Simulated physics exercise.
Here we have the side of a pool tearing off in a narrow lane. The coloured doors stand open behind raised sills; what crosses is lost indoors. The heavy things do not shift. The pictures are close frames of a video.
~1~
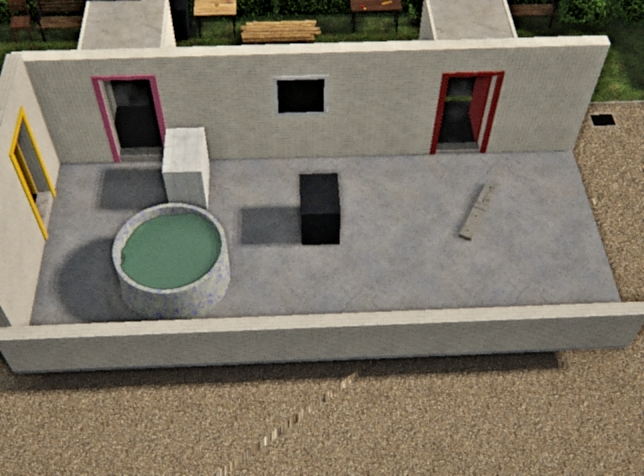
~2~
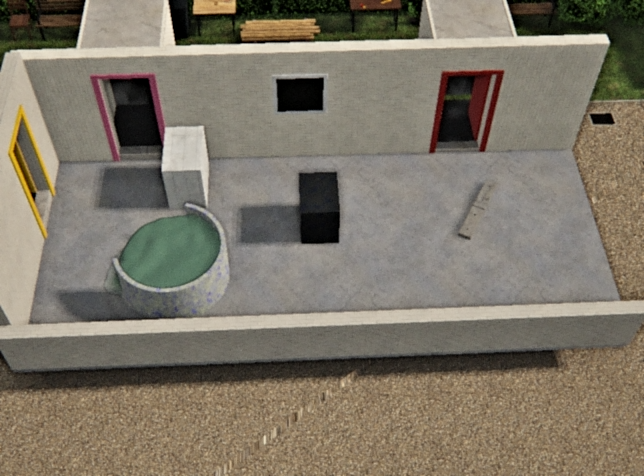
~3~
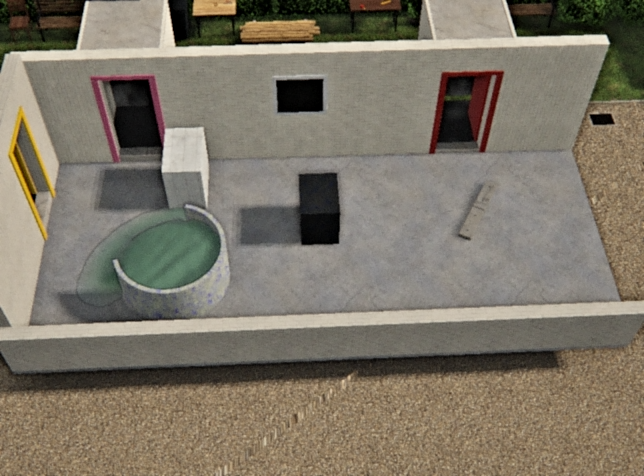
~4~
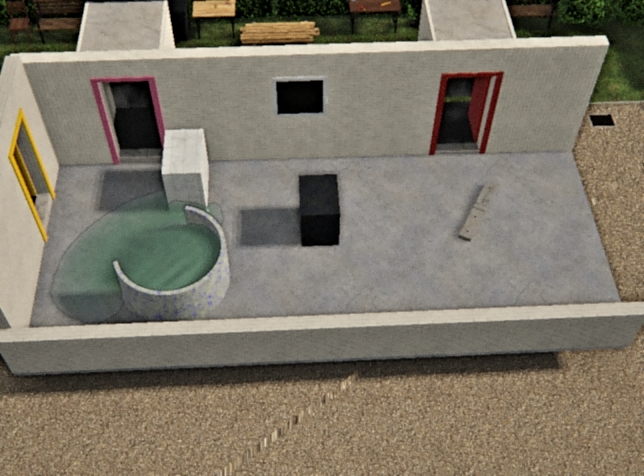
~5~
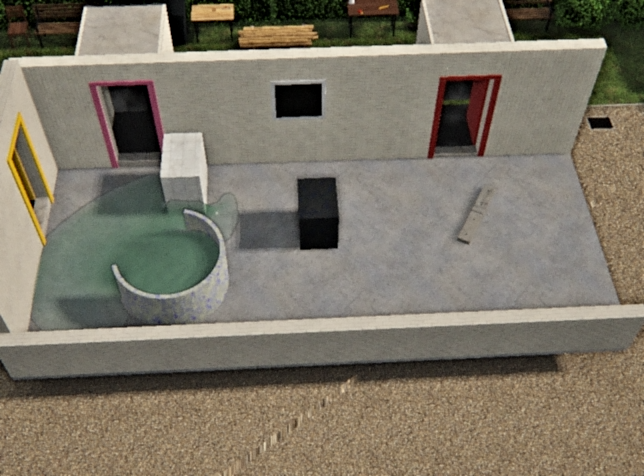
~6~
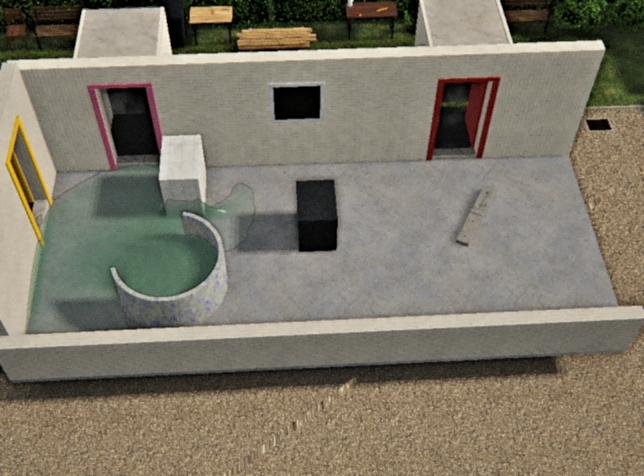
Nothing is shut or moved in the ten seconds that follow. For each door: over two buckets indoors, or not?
In the end: The pink door lets in a lot; the red door admits no more than that; the yellow door lets in a lot.
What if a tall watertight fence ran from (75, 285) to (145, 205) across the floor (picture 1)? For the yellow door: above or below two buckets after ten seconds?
One by one: The yellow one is under.
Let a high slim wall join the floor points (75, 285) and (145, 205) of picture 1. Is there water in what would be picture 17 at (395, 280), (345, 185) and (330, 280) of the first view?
In turn: Not flooded, wet, flooded.
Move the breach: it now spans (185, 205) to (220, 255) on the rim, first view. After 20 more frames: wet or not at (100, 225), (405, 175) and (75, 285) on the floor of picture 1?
As listed: Dry, covered, dry.
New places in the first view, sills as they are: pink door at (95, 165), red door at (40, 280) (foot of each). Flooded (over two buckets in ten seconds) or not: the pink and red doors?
In short: Pink floods, red is over.
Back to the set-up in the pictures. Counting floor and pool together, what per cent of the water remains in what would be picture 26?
I make it 88 per cent.
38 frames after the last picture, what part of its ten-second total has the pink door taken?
Some 100 per cent.
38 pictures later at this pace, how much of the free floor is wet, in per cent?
Some 65 per cent.
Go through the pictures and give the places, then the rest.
In the first frame, the pool at (170, 249) is whole and still.
In the second frame, water pours out on the pool's far side and has run to (111, 290).
In the third frame, water pours out on the pool's far side and has run to (87, 298).
In the fourth frame, water pours out on the pool's far side and has run to (59, 301).
In the fifth frame, water pours out on the pool's far side and has run to (32, 311).
In the sixth frame, water pours out on the pool's far side and has run to a hidden place.
A moment on, water covers 30 % of the floor; the pink door over two buckets in, the red door not reached, the yellow door under two buckets in.
Next, water covers 35 % of the floor; the pink door far over two buckets in, the red door not reached, the yellow door over two buckets in.
Then, water covers 40 % of the floor; the pink door far over two buckets in, the red door not reached, the yellow door over two buckets in.
Later, water covers 65 % of the floor; the pink door far over two buckets in, the red door wet at the sill, nothing in, the yellow door over two buckets in.
In the end, water covers 90 % of the floor; the pink door far over two buckets in, the red door wet at the sill, nothing in, the yellow door over two buckets in.
